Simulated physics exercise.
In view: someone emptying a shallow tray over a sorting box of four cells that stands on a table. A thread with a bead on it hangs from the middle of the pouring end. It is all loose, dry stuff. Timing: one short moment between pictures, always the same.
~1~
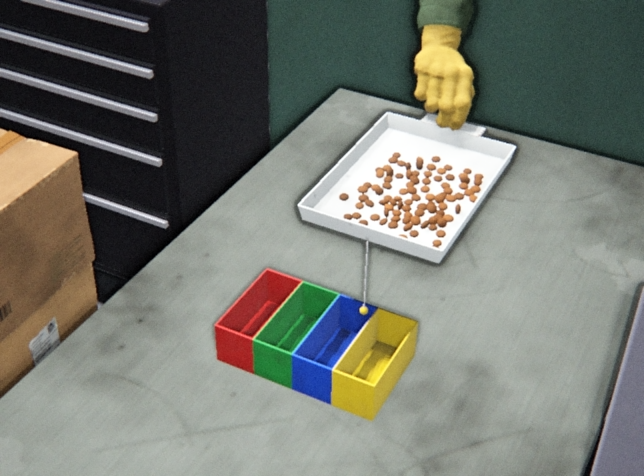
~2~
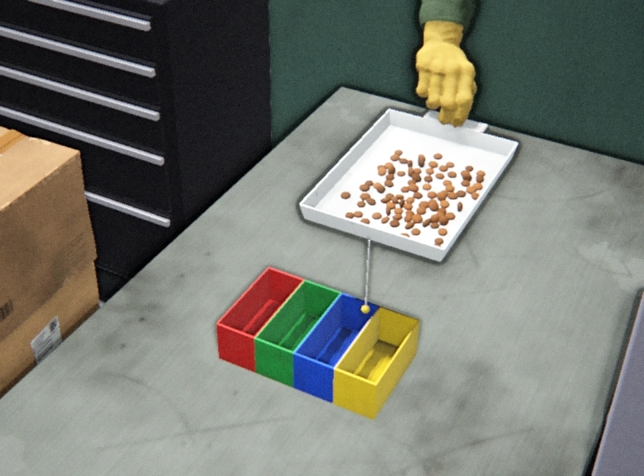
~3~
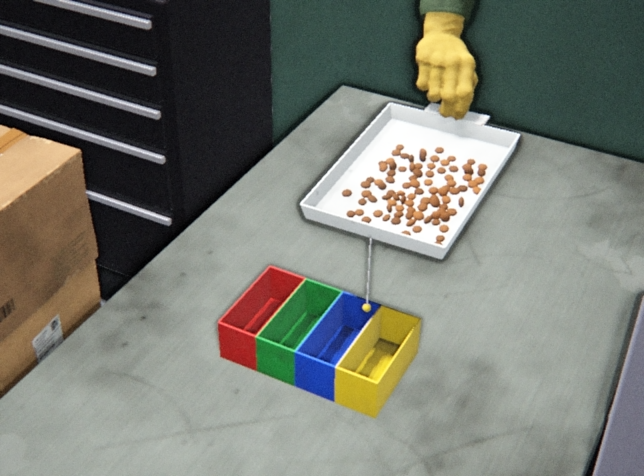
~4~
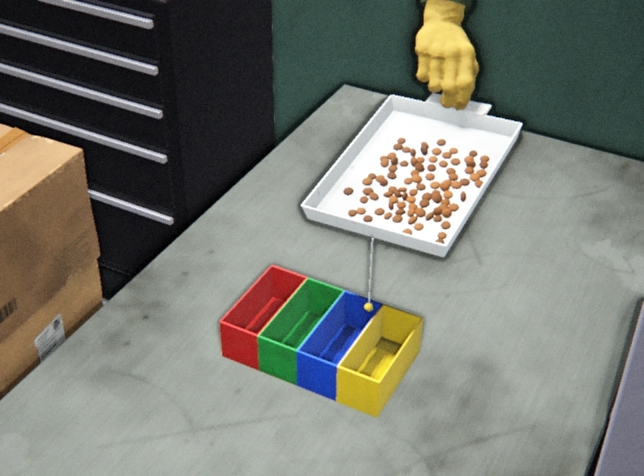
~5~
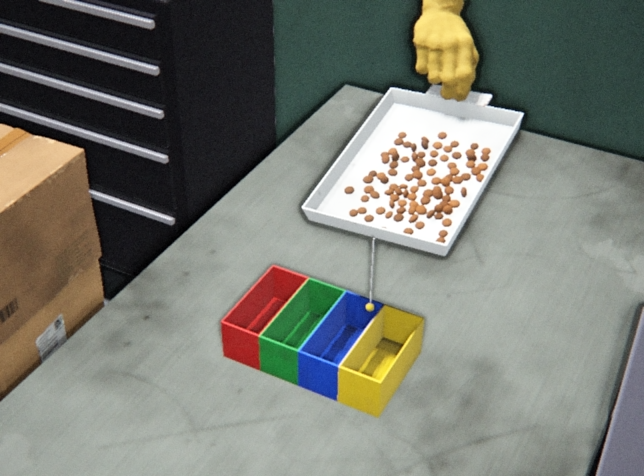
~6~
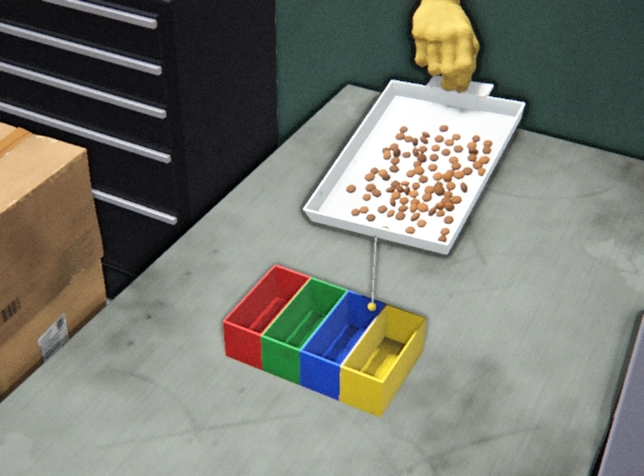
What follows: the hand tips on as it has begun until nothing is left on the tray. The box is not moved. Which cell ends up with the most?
The green cell.
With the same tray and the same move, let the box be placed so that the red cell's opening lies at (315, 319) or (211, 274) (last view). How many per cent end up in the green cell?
Roughly 10 per cent, then roughly 0 per cent.
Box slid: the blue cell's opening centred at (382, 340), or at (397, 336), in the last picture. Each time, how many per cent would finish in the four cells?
About 90% and about 70%.
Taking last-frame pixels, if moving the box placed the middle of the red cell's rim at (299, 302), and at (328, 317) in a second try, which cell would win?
Going by the two tries in order: The cell in red, then the red cell.
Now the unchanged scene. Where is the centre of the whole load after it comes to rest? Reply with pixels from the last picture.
Somewhere around (304, 344) in the final view.
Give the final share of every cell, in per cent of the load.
The red cell holds 10 %, the green cell 70 %, the blue cell 20 % and the yellow cell 0 %.
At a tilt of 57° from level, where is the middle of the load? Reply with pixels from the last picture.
Check around (368, 199) in the last picture.
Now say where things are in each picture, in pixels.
Corners of the pouring end at (303, 204) and (440, 247), level; middle of the load at (416, 198), bits of dog kibble; bead on its thread at (364, 311); red cell at (235, 346); green cell at (273, 361); blue cell at (312, 376); yellow cell at (353, 392), in the first frame.
Corners of the pouring end at (305, 203) and (442, 246), level; middle of the load at (418, 196), in the second frame.
Corners of the pouring end at (306, 203) and (443, 244), tipped barely, lowest at the left corner; middle of the load at (419, 192), in the third frame.
Corners of the pouring end at (307, 204) and (444, 242), tipped a little, lowest at the left corner; middle of the load at (421, 187), in the fourth frame.
Corners of the pouring end at (307, 206) and (444, 242), tipped a little, lowest at the left corner; middle of the load at (422, 183), in the fifth frame.
Corners of the pouring end at (309, 208) and (445, 241), tipped a little, lowest at the left corner; middle of the load at (424, 179); red cell at (243, 342); green cell at (281, 357); blue cell at (320, 372); yellow cell at (361, 388), in the sixth frame.
Soon after the last picture, tray tipped steeply; all on the tray.
A little later, tray tipped right over; about half on the tray; a small part in the green cell; a small part in the red cell; a stray few in the blue cell; about a quarter falling or outside the box.
Later still, tray tipped past a quarter turn; about two thirds in the green cell; about a quarter in the blue cell; a small part in the red cell; a stray few in the yellow cell.
At rest, tray tipped past a quarter turn; about two thirds in the green cell; about a quarter in the blue cell; a small part in the red cell; a stray few in the yellow cell.
